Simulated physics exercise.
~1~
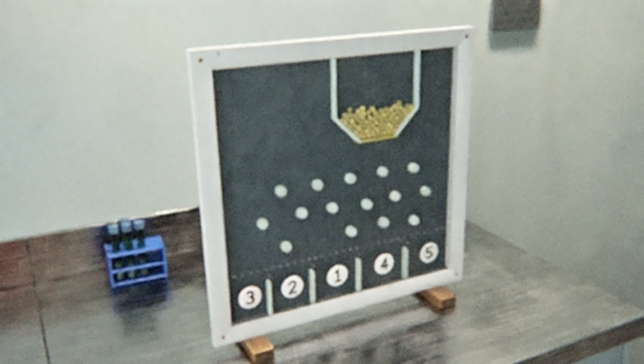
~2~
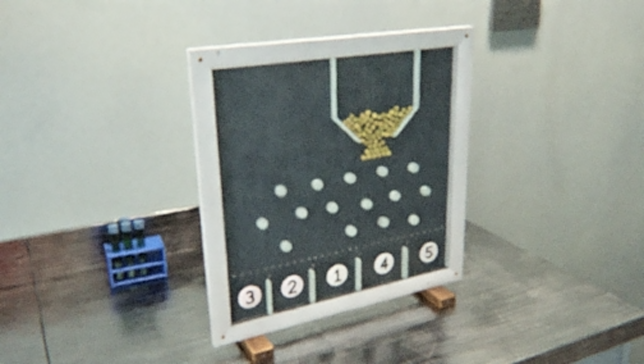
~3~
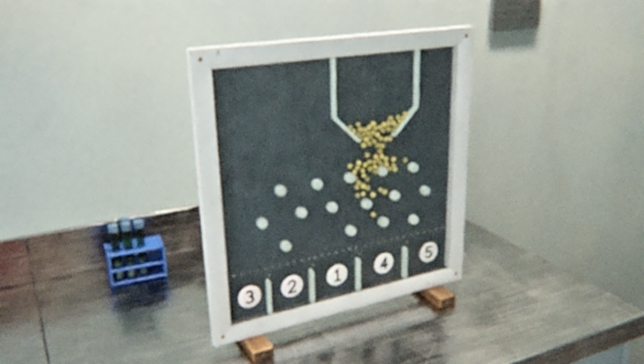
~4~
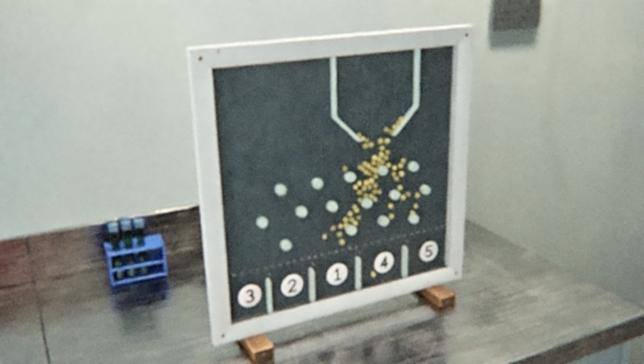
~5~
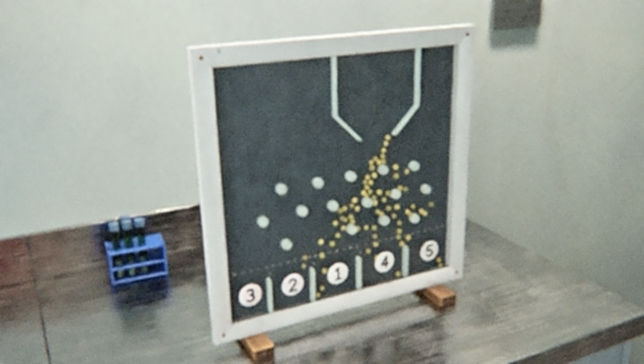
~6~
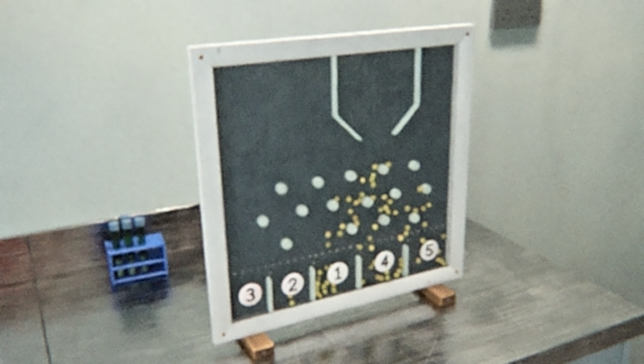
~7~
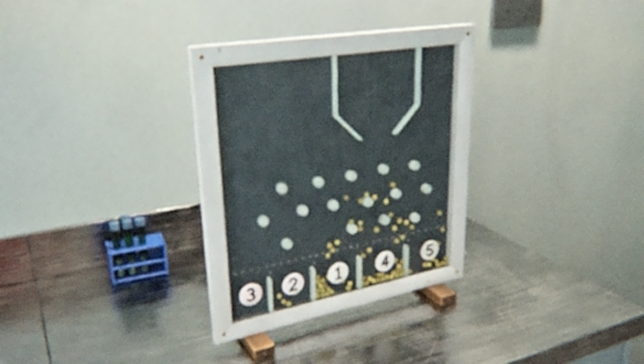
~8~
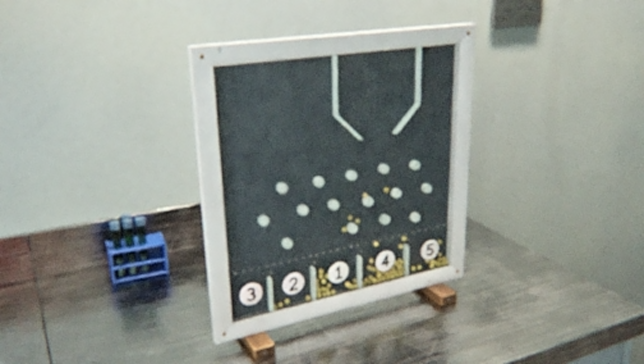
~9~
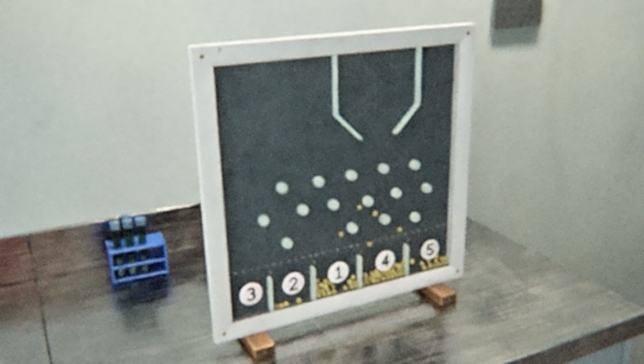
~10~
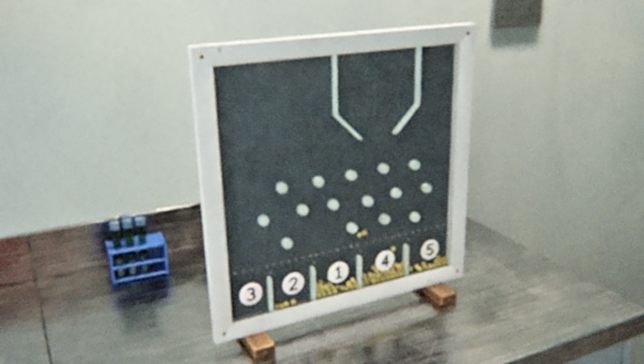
On a dark worktop against a pale wall, a white-framed board with a black face stands on wooden feet beside a blue rack of tubes. Small yellow beads fill the funnel near the top, then begin to drop through its narrow mouth. They scatter among the pale round pegs, spreading left and right as the funnel empties. The beads fall into the numbered bins below, gathering mostly in four and one, with fewer in five. The last few stragglers drop past the pegs, leaving only a little in two and none in three.
